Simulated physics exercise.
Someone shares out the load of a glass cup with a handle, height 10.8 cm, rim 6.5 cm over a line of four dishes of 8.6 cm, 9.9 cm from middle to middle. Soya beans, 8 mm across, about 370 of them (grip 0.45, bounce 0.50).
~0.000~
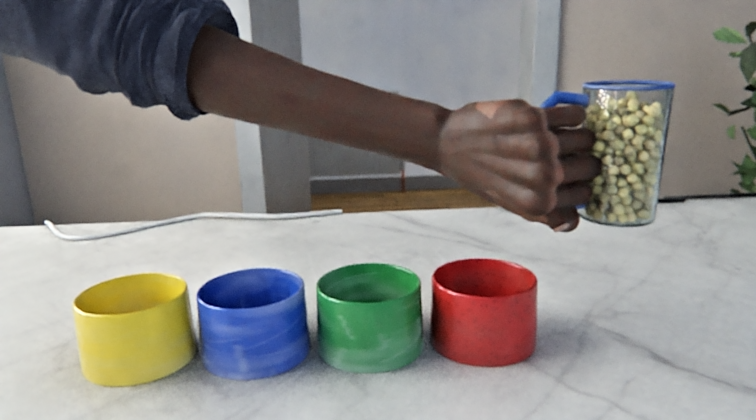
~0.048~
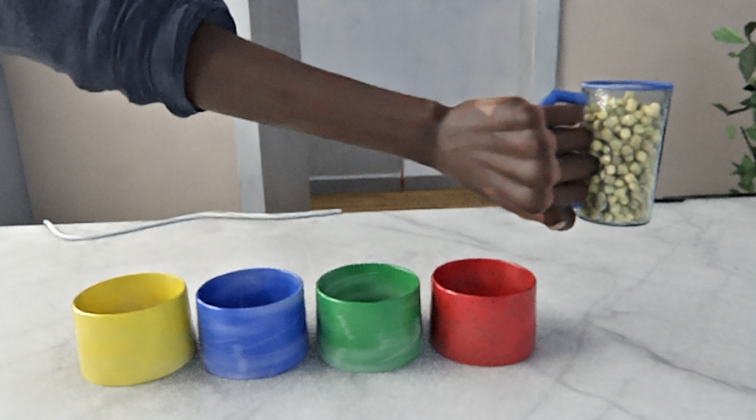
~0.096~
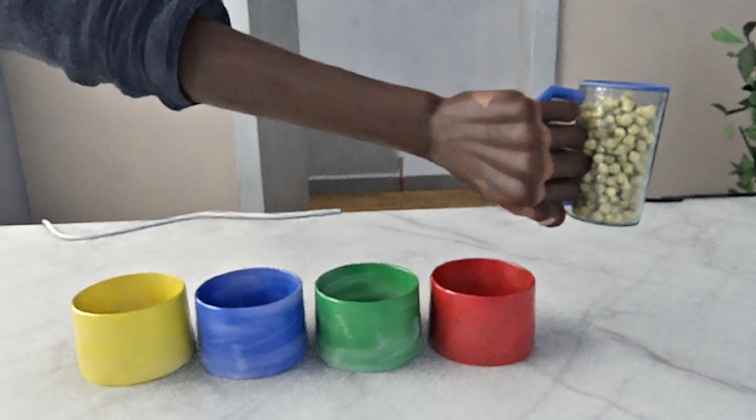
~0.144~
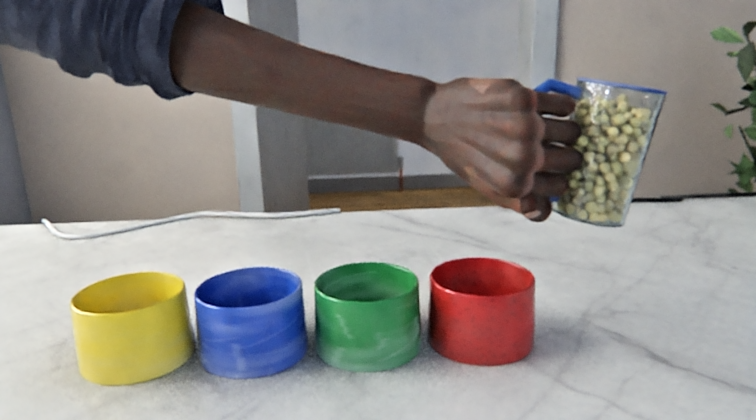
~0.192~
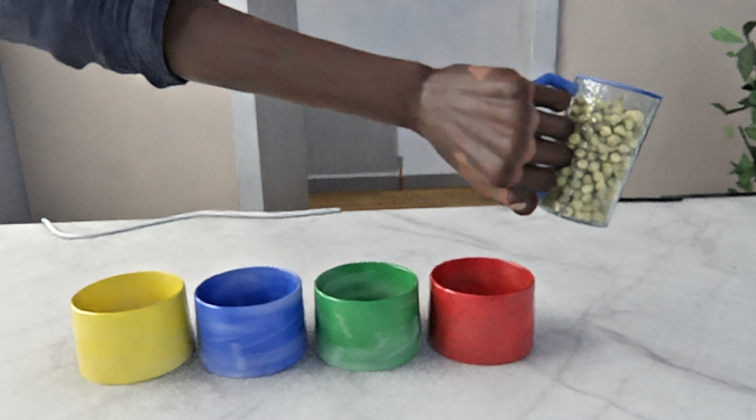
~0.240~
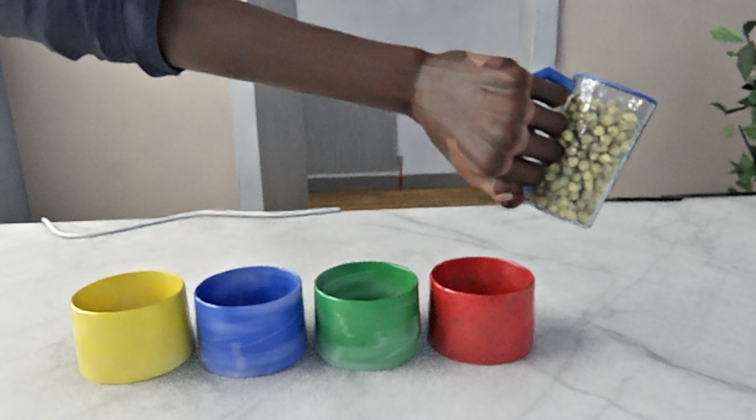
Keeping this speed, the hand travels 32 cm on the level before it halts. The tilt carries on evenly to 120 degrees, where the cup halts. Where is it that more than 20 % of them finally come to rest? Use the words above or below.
Red - above; blue - below; green - below; yellow - below; counter - below.
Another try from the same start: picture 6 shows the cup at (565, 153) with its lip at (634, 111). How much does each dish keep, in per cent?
Dish by dish: Red 30 percent, blue 0 percent, green 50 percent, yellow 0 percent.
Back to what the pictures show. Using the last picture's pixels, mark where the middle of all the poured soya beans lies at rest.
Approximately (480, 312) in the last view.
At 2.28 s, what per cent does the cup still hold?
Estimate: Some 0 %.
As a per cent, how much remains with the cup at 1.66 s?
That would be some 0 per cent.
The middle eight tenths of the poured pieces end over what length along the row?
It covers some 6 centimetres of the row.
After 1.09 s, tilt 120 degrees; cup holds 65 %, red 25 %.
After 1.66 s, tilt 120 degrees; cup holds 0 %, red 90 %.
After 2.28 s, tilt 120 degrees; cup holds 0 %, red 90 %.
At rest (2.6 s), red 90 %, blue 0 %, green 0 %, yellow 0 %, counter 10 %.
